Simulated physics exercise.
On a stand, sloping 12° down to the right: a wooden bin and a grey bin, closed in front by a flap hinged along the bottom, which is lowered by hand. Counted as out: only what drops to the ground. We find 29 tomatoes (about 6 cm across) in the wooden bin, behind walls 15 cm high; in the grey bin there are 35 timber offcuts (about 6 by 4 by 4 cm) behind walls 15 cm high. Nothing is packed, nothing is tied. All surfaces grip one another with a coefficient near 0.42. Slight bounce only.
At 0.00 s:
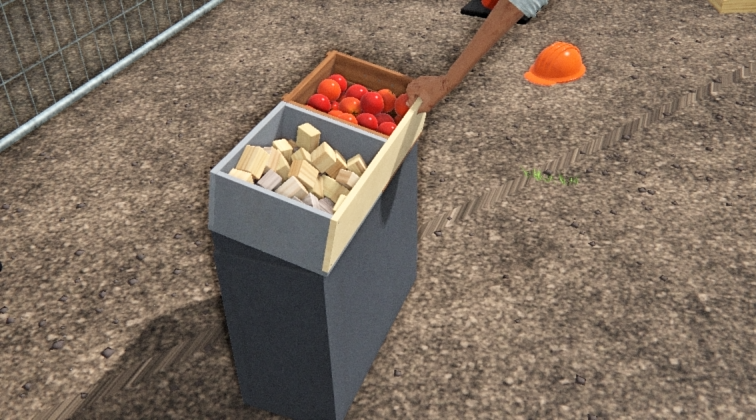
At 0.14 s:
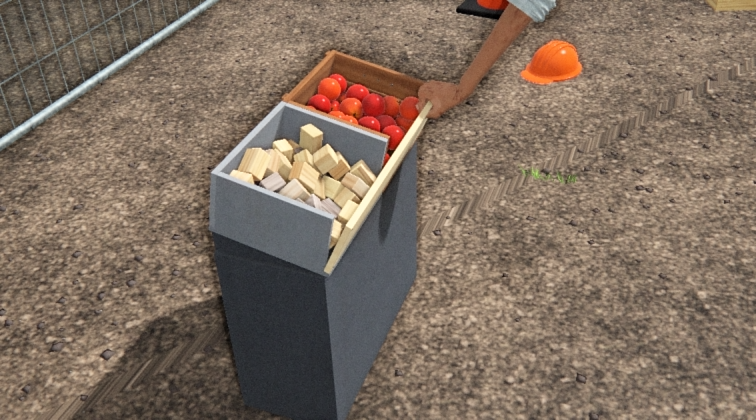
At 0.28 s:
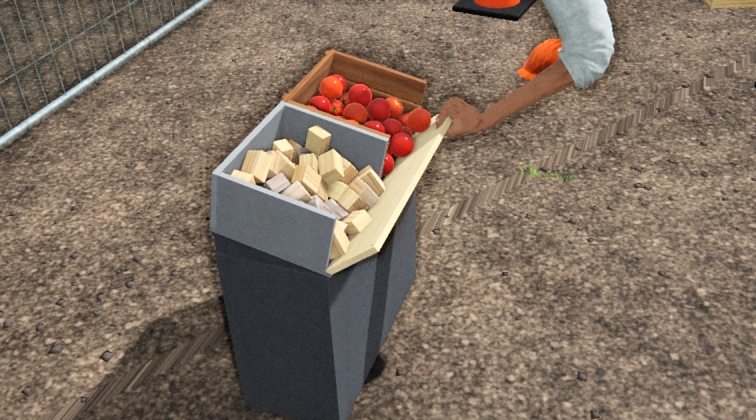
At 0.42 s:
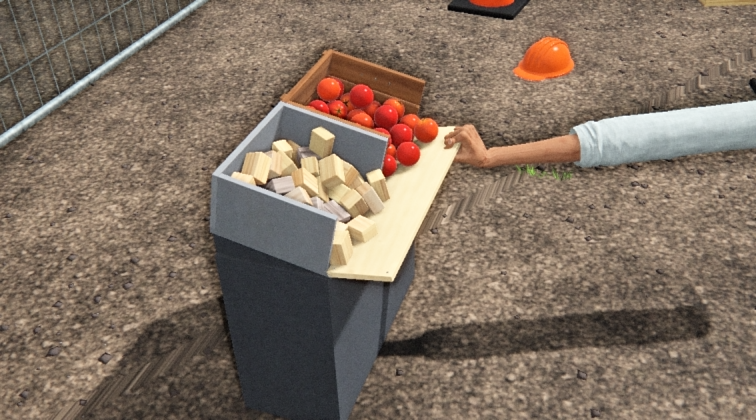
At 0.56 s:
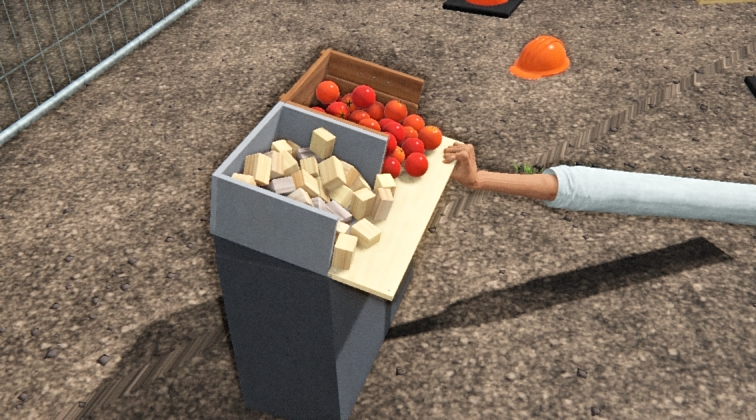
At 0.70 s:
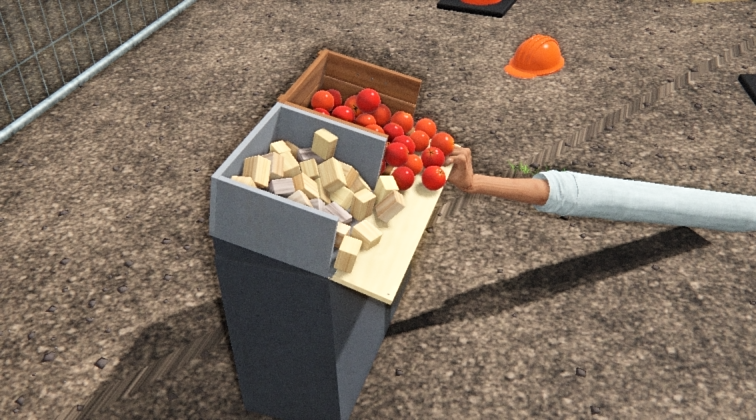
To begin with, a hand holds a pale flap closed across the front of a wooden bin of tomatoes and a grey bin of wood blocks. The hand lowers the flap outward to the right, and some tomatoes and blocks slide out onto it as it opens out.
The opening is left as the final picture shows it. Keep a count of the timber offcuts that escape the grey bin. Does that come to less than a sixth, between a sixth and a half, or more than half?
Out goes a share below one sixth.
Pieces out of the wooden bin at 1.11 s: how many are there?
About: Wooden bin 8.
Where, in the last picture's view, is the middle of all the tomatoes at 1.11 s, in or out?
(433, 162).
After 1.11 s, wooden bin 22 in, 7 out and grey bin 35 in, 0 out.
After 1.61 s, wooden bin 4 in, 25 out and grey bin 35 in, 0 out.
After 2.33 s, wooden bin 0 in, 29 out and grey bin 35 in, 0 out.
Final count (at 3.24 s), wooden bin 0 in, 29 out and grey bin 35 in, 0 out. Asked share, 0 of 35, 0 per cent.
